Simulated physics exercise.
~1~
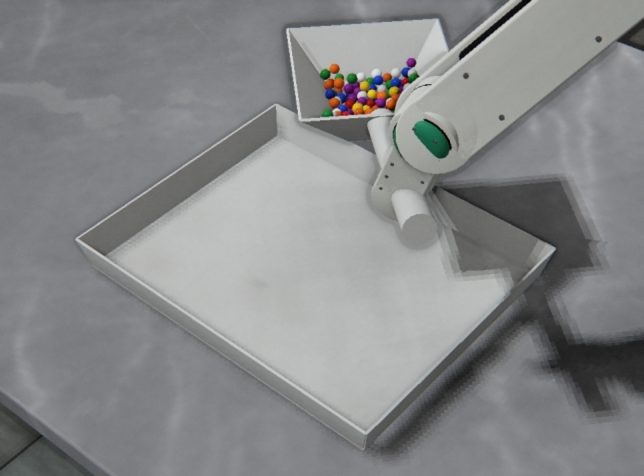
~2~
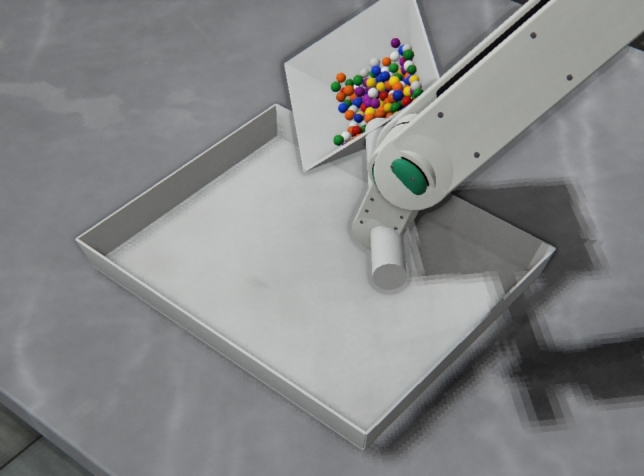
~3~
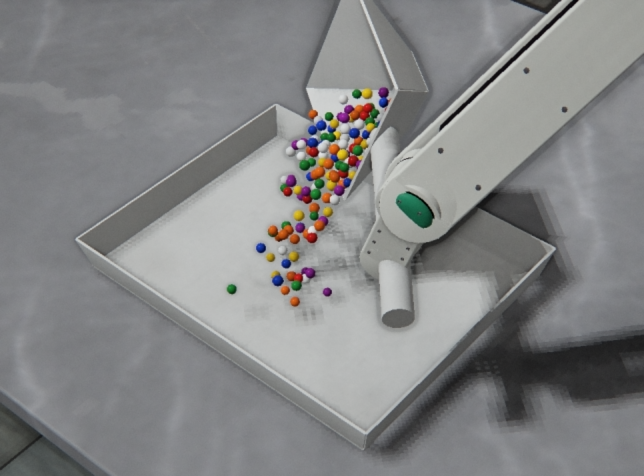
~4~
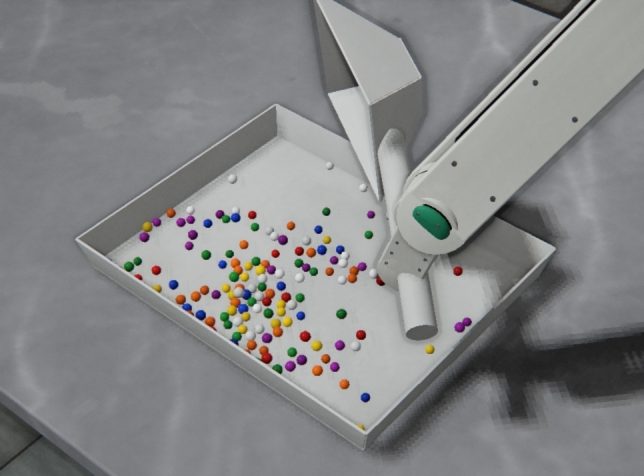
On a grey, marbled surface, a pale robotic arm with a green cap on its joint holds a scoop of multicoloured beads above the back of a wide, shallow white tray. The arm begins to tip the scoop, and the beads gather toward its lower edge while the tray stays empty. As the scoop tilts more steeply, they pour out in a thick stream, the first ones reaching the tray floor. The scoop keeps turning until it is tipped past upright and empty. The beads end up scattered widely across the tray, most thickly toward the front left.
